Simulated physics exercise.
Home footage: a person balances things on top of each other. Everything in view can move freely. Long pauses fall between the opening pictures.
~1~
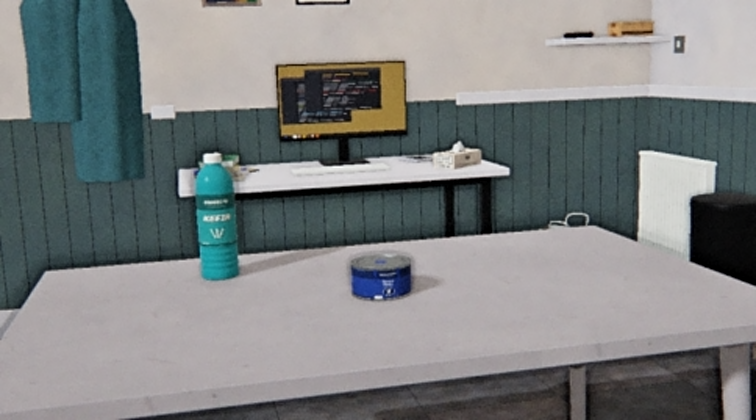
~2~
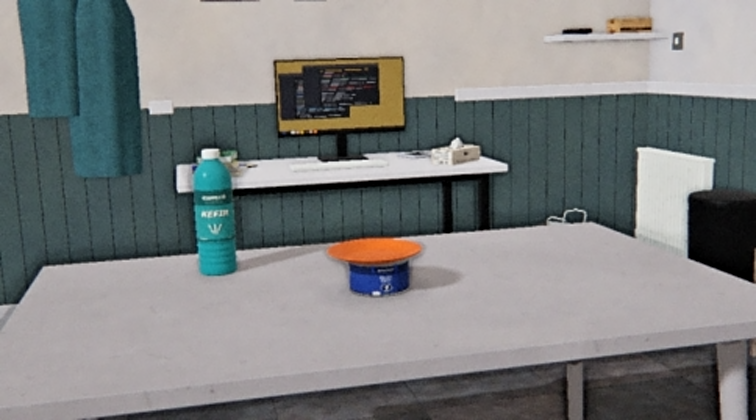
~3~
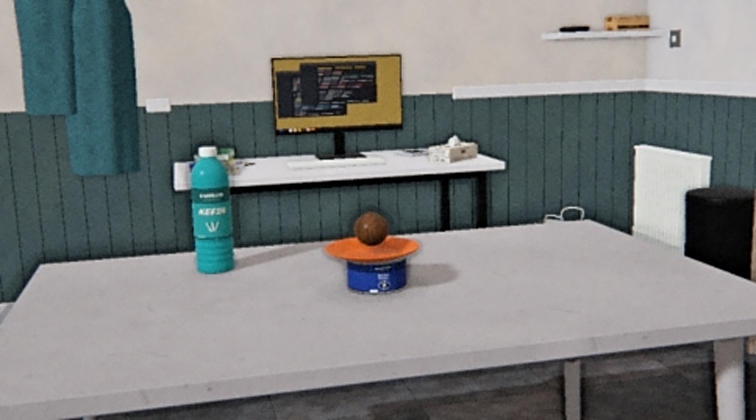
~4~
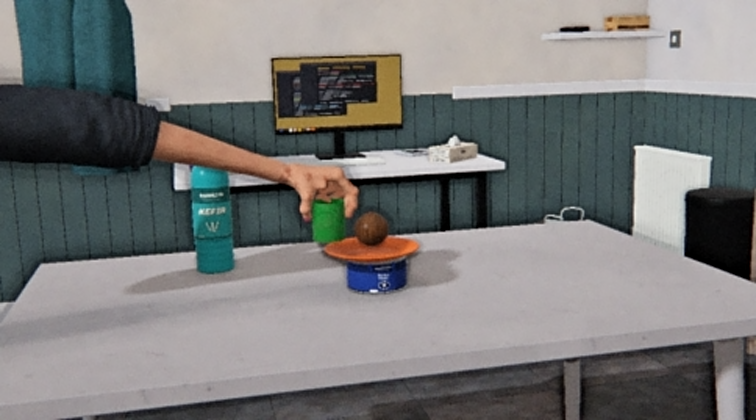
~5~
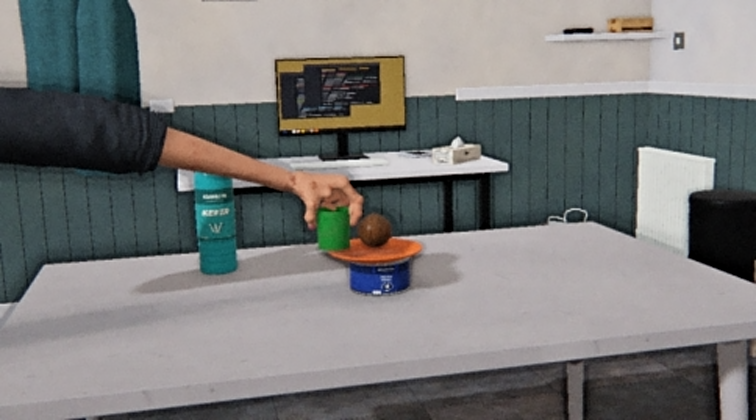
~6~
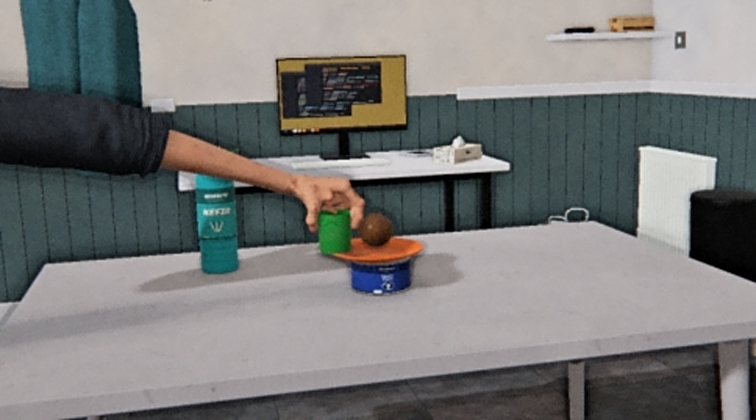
In the video, an orange plate appears on a blue tin beside a teal bottle on a table, then a round brown onion appears on the plate, and a hand from the left sets a green cup at the plate's left edge.
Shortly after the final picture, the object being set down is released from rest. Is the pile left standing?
Yes. It remains steady.
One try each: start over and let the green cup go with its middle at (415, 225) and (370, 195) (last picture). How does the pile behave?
Try one: It stands firm; try two: It topples.
Then, 0.30 s past the last view, nothing moves.
Then, 0.70 s past the last view, green cup resting near (335, 232).
Finally, all 5 still in place. Final places as the last picture's camera would see them, green cup near (335, 232). The pile keeps its balance.
